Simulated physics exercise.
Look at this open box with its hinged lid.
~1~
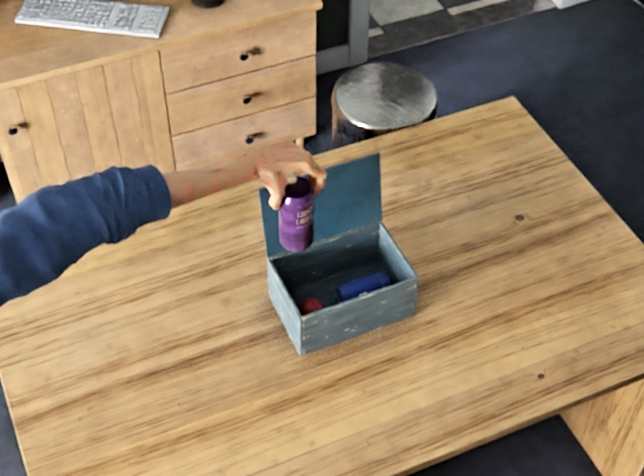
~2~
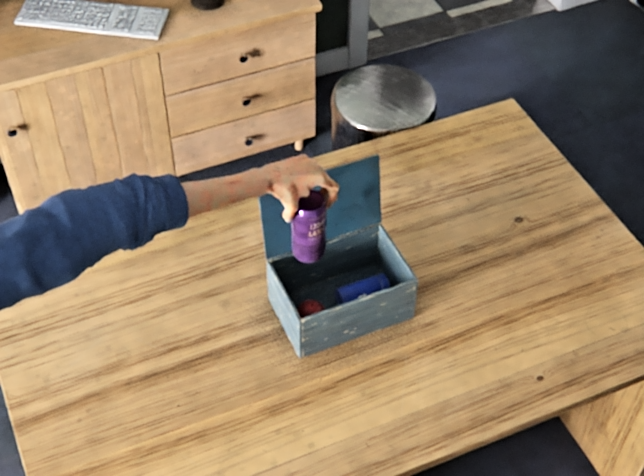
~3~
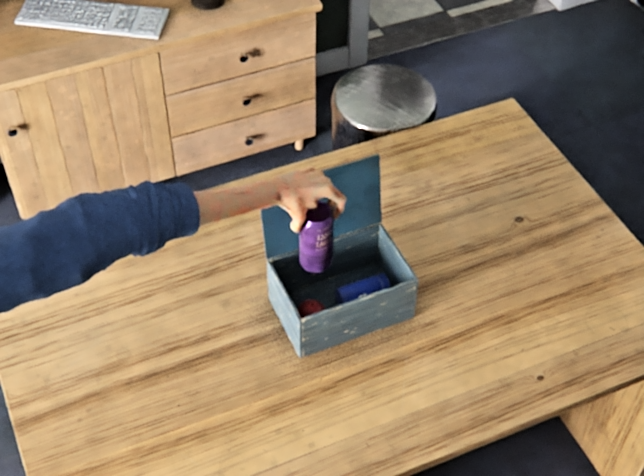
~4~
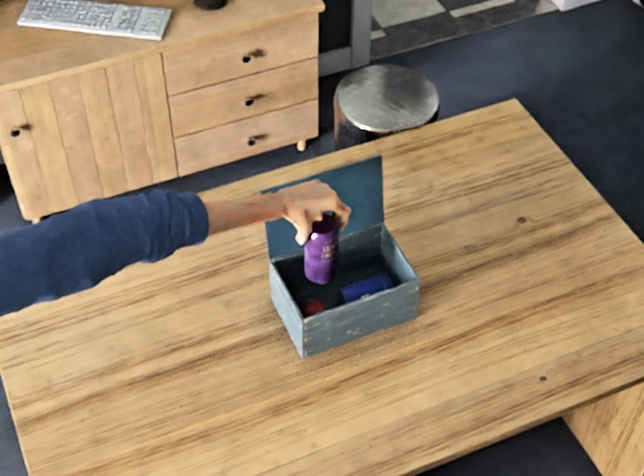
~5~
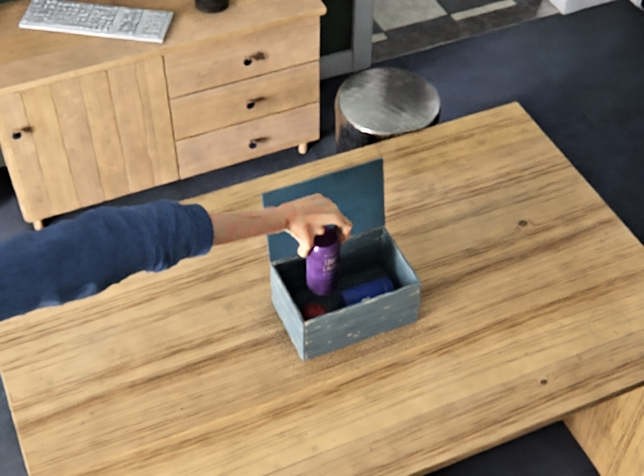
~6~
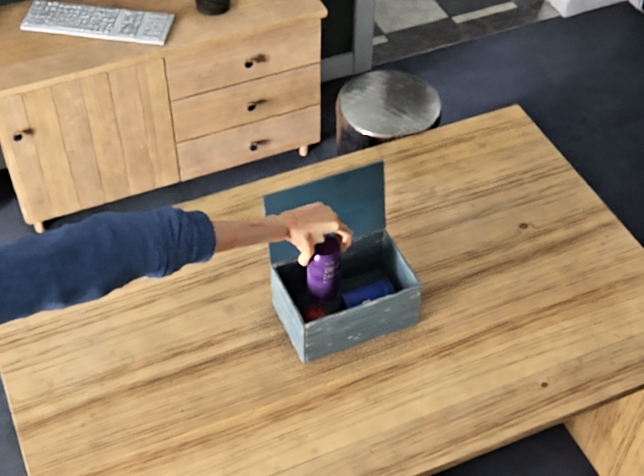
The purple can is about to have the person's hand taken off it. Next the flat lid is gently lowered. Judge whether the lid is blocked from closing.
Judgement: Not blocked, the lid closes.
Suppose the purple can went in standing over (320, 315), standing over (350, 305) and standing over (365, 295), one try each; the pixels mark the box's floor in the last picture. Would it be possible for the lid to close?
Going in order, the lid comes down all the way, then is left partly open, then is left partly open.
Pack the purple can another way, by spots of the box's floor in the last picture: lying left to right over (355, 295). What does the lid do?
Result: Lid shut.
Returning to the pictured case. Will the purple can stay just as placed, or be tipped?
Well, the purple can ends up skewed.
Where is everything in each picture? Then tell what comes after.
Still above its spot; purple can (296, 216), in the first frame.
Still above its spot; purple can (309, 228), in the second frame.
Still above its spot; purple can (316, 238), in the third frame.
Still above its spot; purple can (321, 250), in the fourth frame.
Still above its spot; purple can (323, 263), in the fifth frame.
Put in, still held; purple can (324, 270), in the sixth frame.
Then, 0.50 s on from there, purple can on its side near (344, 285); red apple shifted a little; blue shaker shifted a little.
Then, 1.40 s on from there, lid 73° above the rim; purple can on its side near (340, 289); blue shaker shifted about its own width; red apple shifted a little.
Then, 1.90 s on from there, lid 22° above the rim; purple can on its side near (340, 289); blue shaker shifted about its own width; red apple shifted a little.
In the end, lid shut; toppled in the box, purple can; moved from the start, blue shaker; red apple unmoved. At the end, from the last picture's camera, purple can near (340, 289).
